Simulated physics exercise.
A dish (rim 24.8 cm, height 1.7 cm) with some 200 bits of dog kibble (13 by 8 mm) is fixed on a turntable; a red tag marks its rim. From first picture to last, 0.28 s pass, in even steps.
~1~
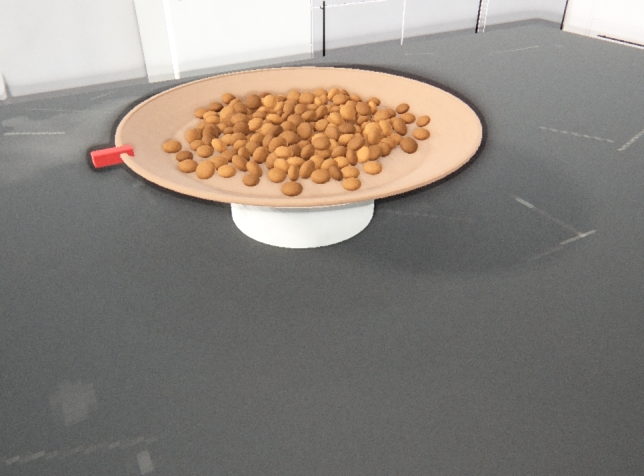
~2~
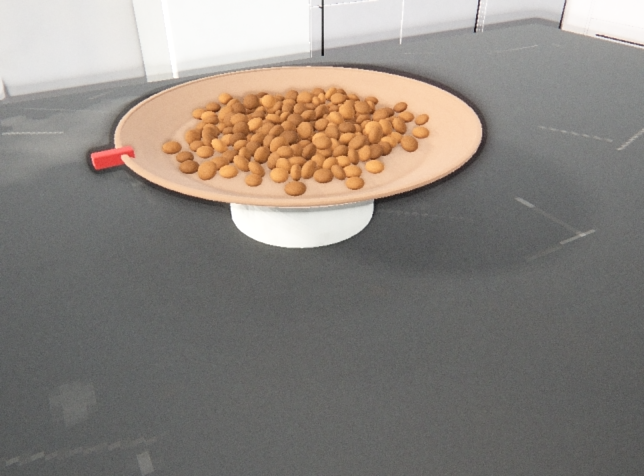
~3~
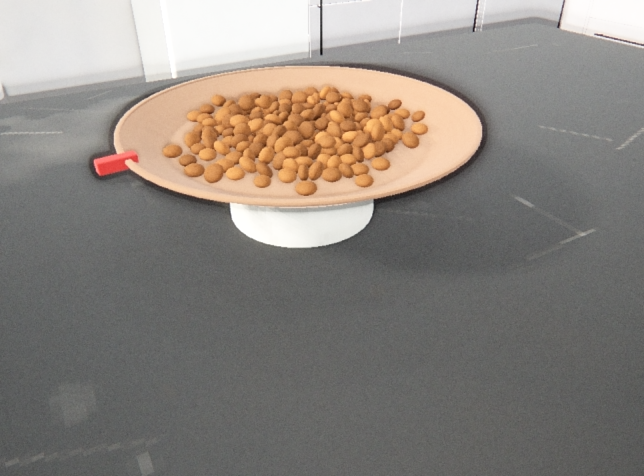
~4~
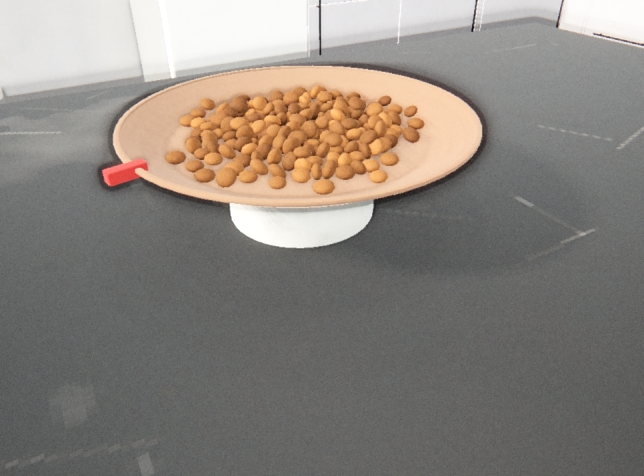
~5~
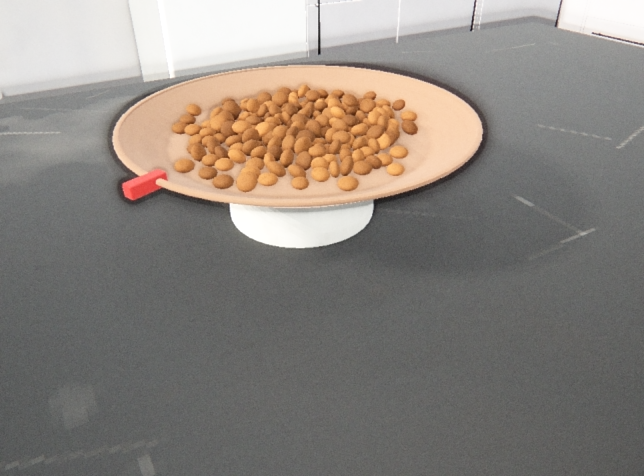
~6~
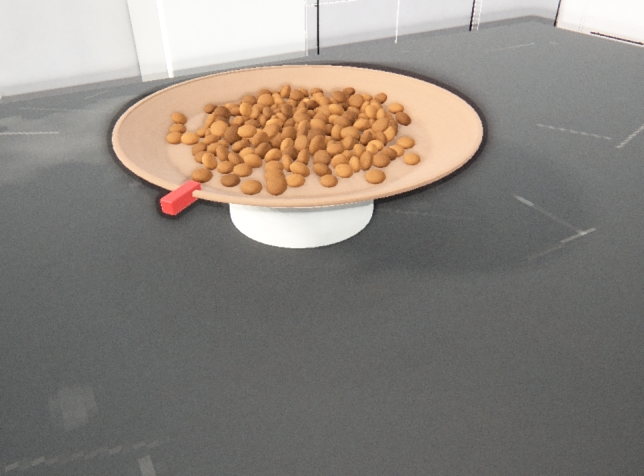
On a dark grey surface, a shallow tan dish of brown kibble turns on a white base, its red tag swinging rightward along the near rim.
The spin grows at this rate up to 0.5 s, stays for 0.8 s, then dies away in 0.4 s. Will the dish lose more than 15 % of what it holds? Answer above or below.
Share that leaves it, set against 15 %: Below.
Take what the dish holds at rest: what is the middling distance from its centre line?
Some 7.0 cm.
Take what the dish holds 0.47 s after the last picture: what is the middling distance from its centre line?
Roughly 6.5 cm.
Then, 0.47 s after the last picture, dish 100 %; middle of the pieces not yet landed near (297, 128).
Then, 0.86 s after the last picture, dish 100 %; middle of the pieces not yet landed near (302, 130).
Then, 1.23 s after the last picture, dish 100 %; middle of the pieces not yet landed near (299, 128).
Then, 1.58 s after the last picture, dish 100 %; middle of the pieces not yet landed near (298, 128).
In the end, dish 100 %.
